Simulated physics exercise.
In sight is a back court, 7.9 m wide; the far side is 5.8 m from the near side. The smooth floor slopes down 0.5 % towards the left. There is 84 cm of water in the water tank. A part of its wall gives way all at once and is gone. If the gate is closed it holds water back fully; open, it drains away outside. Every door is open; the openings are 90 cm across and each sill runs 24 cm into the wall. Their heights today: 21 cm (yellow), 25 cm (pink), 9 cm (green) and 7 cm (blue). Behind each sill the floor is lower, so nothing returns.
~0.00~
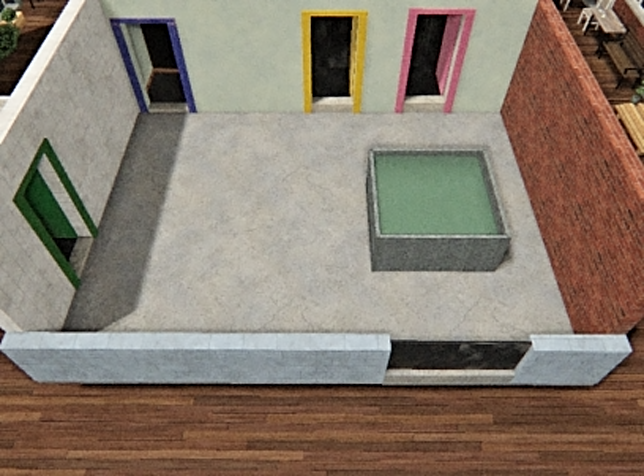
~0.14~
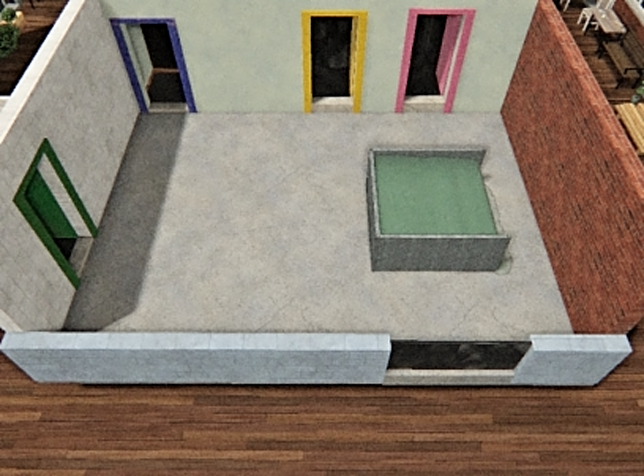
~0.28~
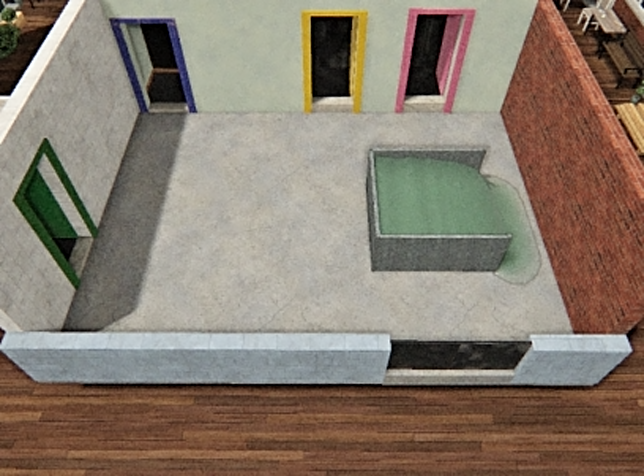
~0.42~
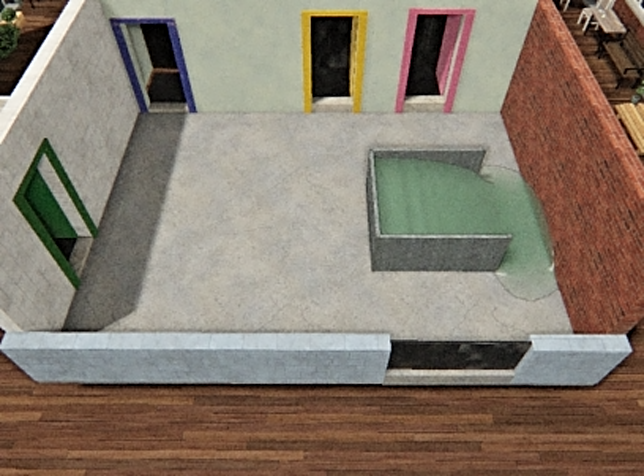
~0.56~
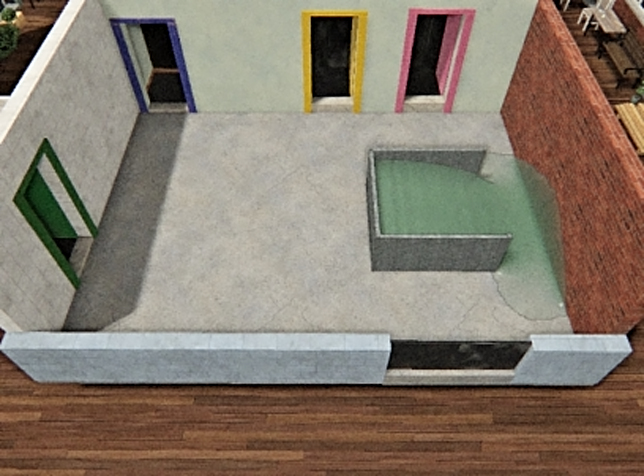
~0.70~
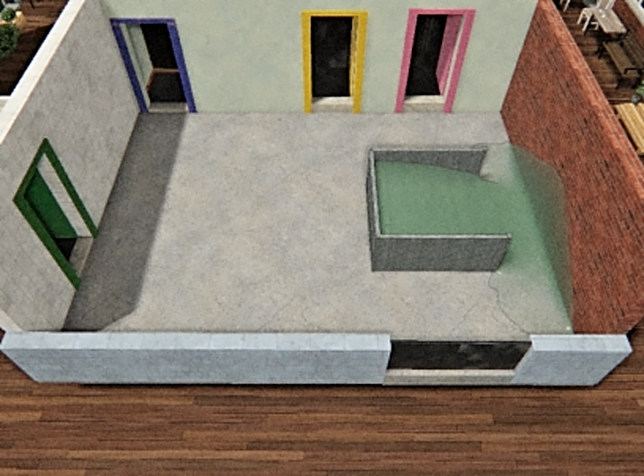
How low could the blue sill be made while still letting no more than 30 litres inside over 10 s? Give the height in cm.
Some 7.5 cm above the ground.
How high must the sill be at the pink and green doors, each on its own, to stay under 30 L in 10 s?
Roughly 15 cm at pink and 10.5 cm at green.
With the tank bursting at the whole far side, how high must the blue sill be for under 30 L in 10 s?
Then roughly 11.0 cm.
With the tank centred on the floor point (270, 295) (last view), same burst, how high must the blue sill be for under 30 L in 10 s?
About 11.0 cm.
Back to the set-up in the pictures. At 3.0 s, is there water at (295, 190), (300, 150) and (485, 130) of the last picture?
In that order: Dry, flooded, flooded.
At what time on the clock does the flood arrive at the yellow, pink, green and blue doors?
Yellow 2.2 s, pink 1.6 s, green 4.0 s, blue 3.6 s.
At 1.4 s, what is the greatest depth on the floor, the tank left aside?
Up to some 57 cm.
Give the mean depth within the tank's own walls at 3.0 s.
About 24 cm.
After 1.4 s water covers 15 % of the floor, deepest (57 cm) near (533, 236); it has not reached the blue door.
After 3.0 s water covers 50 % of the floor, deepest (32 cm) near (487, 118); it has not reached the blue door.
After 10.0 s water covers 100 % of the floor, deepest (12 cm) near (76, 359); 10 cm at the blue door, 35 litres in over its 7 cm sill.
At the blue door as built, the water arrived by 3.7 s and peaked near 13 cm at 7.4 s.
With a sill of 6.5 cm, 41 litres would have come in within the 10 s; with 8.5 cm, 18 litres. So under 30 litres takes about 7.5 cm.
